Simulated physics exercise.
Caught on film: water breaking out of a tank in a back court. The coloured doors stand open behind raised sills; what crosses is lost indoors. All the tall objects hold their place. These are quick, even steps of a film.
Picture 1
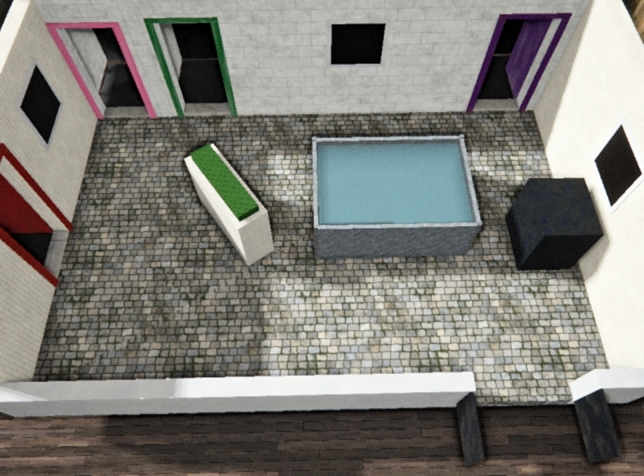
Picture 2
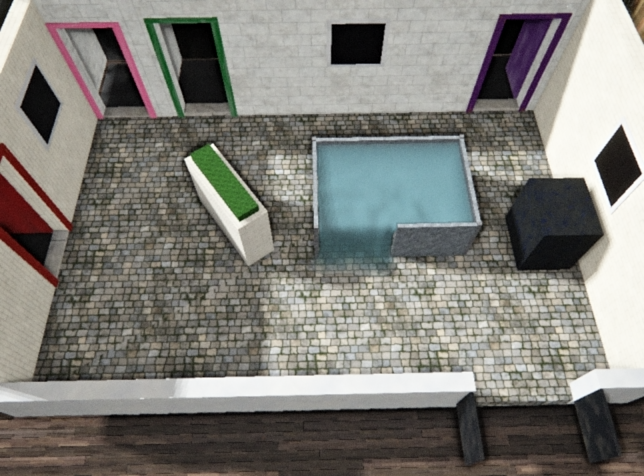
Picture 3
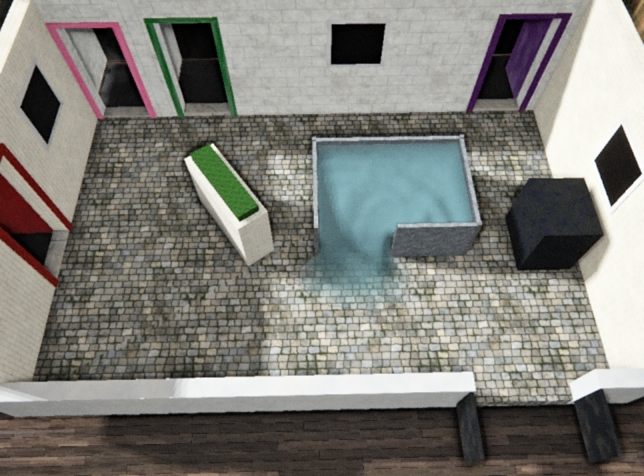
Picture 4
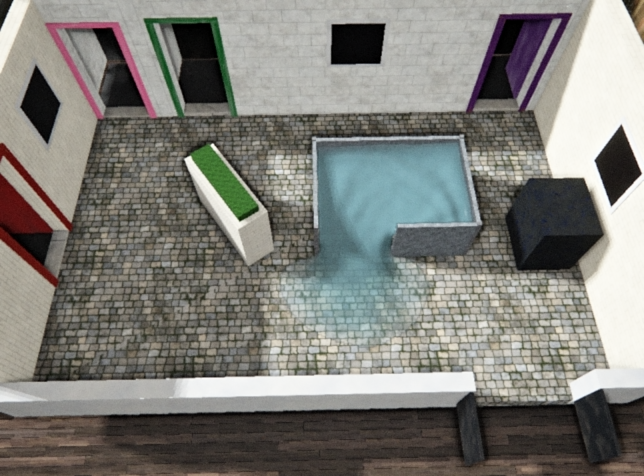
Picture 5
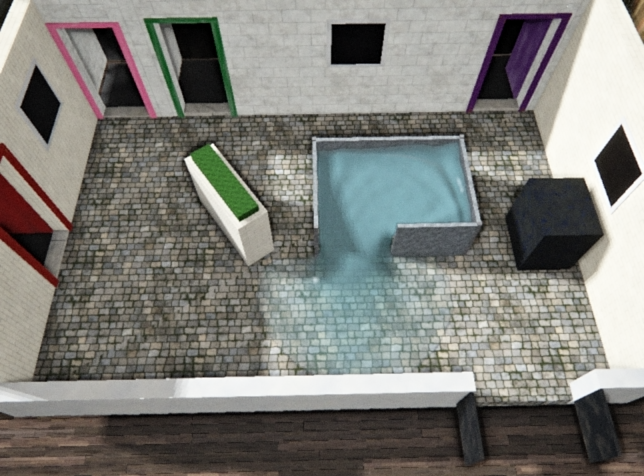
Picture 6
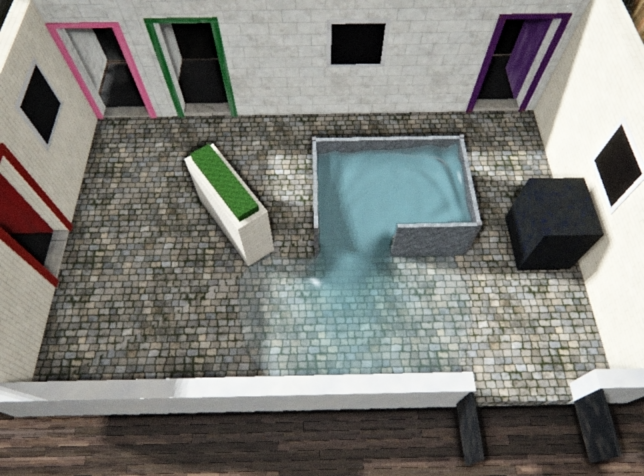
At first, water lies still in a grey tank in a cobbled court with coloured doorways. Then a gap opens at the left of its front side, and water pours out, fanning across the cobbles towards the low white front wall as the tank's level drops; the planter and dark block stay put.
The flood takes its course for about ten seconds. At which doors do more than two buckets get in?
One by one: The purple door admits no more than that; the green door admits no more than that; the pink door lets in a lot; the red door lets in a lot.
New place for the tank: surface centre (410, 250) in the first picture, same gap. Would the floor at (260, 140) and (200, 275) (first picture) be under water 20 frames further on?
One after the other: No water, flooded.
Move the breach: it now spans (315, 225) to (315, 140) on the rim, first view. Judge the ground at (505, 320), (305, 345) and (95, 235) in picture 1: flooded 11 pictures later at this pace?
In turn: Not flooded, covered, no water.
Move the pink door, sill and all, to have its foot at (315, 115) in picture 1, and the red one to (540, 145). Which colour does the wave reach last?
Last comes the pink one.
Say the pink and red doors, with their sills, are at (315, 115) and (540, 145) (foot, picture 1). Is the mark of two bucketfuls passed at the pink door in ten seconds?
One by one: The pink door keeps below it.
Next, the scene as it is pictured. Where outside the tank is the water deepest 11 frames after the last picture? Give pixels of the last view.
I would point to (29, 395).
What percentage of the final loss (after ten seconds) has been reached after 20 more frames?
Some 20 per cent.
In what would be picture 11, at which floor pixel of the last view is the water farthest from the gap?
Close to (131, 392).
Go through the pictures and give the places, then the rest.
The first picture shows still water in the tank at (392, 183).
In the second picture, the front is at (318, 267), out from the gap at (356, 244).
In the third picture, water pours out at (355, 246) and has run to (391, 300).
In the fourth picture, water pours out at (355, 247) and has run to (371, 342).
In the fifth picture, the front is at a hidden place, out from the gap at (355, 247).
In the sixth picture, the front is at a hidden place, out from the gap at (355, 247).
A moment on, water covers 20 % of the floor; the purple door not reached, the green door not reached, the pink door not reached, the red door not reached.
Next, water covers 35 % of the floor; the purple door not reached, the green door not reached, the pink door not reached, the red door not reached.
Then, water covers 50 % of the floor; the purple door not reached, the green door not reached, the pink door not reached, the red door under two buckets in.
Later, water covers 80 % of the floor; the purple door wet at the sill, nothing in, the green door wet at the sill, nothing in, the pink door far over two buckets in, the red door over two buckets in.
In the end, water covers 95 % of the floor; the purple door wet at the sill, nothing in, the green door wet at the sill, nothing in, the pink door far over two buckets in, the red door over two buckets in.
